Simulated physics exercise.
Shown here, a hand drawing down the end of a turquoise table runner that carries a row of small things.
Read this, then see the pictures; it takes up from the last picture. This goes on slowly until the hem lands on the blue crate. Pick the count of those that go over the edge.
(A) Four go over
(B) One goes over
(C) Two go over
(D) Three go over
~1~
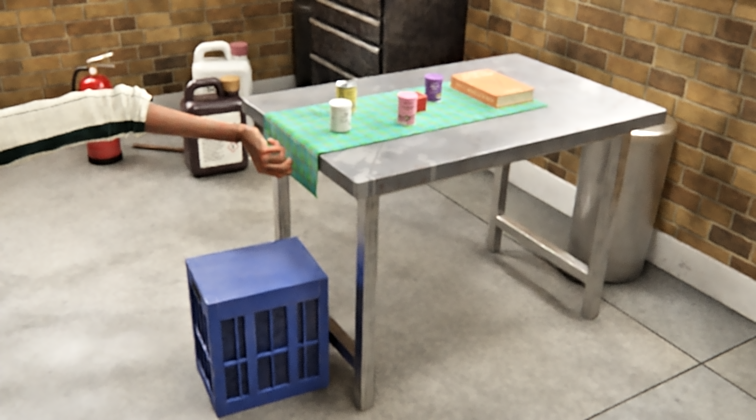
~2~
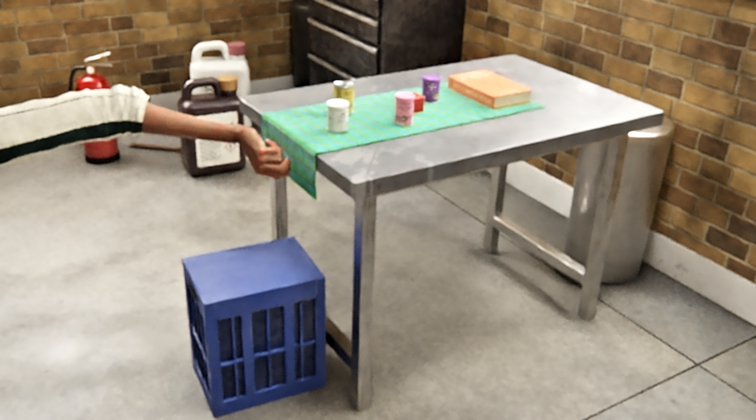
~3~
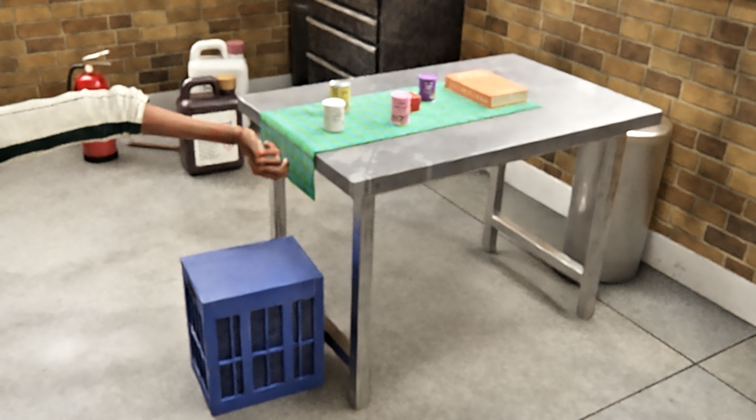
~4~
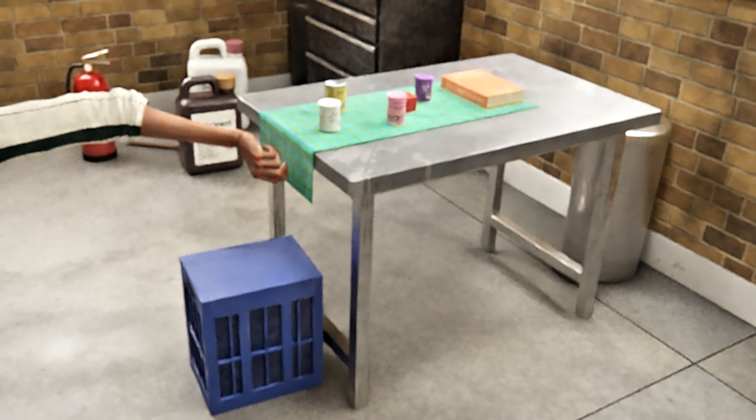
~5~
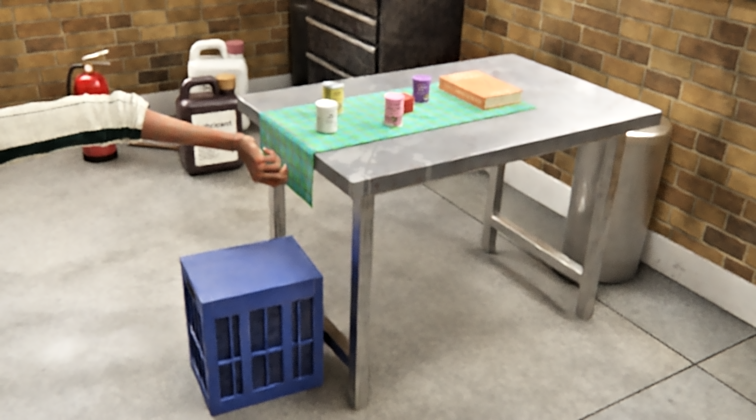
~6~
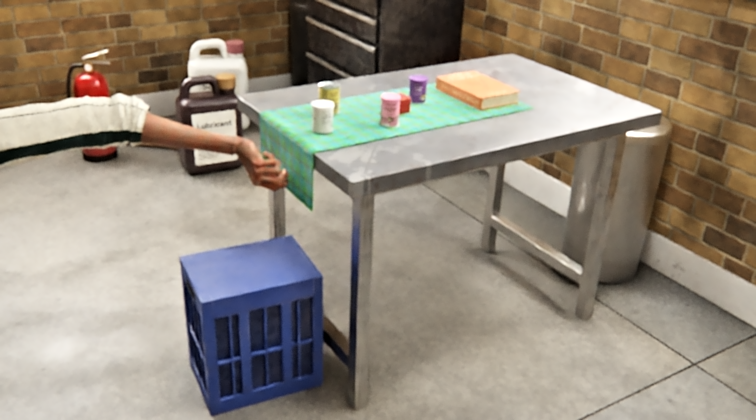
The answer is C.
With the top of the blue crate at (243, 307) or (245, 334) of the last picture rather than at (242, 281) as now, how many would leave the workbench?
Result: 3; 4.
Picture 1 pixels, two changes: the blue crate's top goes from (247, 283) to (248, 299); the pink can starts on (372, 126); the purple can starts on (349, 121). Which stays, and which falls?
Pink can: Lost; purple can: Lost.
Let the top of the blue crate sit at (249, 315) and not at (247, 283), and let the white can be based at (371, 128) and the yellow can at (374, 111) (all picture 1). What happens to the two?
Outcome for the white can: It is lost. Outcome for the yellow can: It is lost.
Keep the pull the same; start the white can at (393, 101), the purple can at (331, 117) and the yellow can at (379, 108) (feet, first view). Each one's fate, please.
The white can ends up on top still, the purple can ends up off the top, the yellow can ends up on top still.
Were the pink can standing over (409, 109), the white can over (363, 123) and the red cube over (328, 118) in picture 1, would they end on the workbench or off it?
In the end the pink can rides it out, while the white can gets dislodged and the red cube gets dislodged.
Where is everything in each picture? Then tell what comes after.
The first picture shows hem (318, 199); white can (340, 103); yellow can (346, 84); pink can (407, 95); red cube (416, 95); purple can (434, 76); top of the crate (247, 283).
The second picture shows hem (316, 199); white can (338, 103).
The third picture shows hem (315, 201); yellow can (340, 83).
The fourth picture shows hem (313, 205); pink can (397, 95); top of the crate (242, 281).
The fifth picture shows hem (313, 208); red cube (403, 96).
The sixth picture shows hem (312, 212); white can (323, 104); yellow can (329, 85); pink can (391, 96); red cube (400, 96); purple can (419, 78).
Soon after, hem near (285, 233); white can gone.
After that, hem on the crate; white can and yellow can gone.
In the end, hem on the crate; white can and yellow can gone. It carries off two.
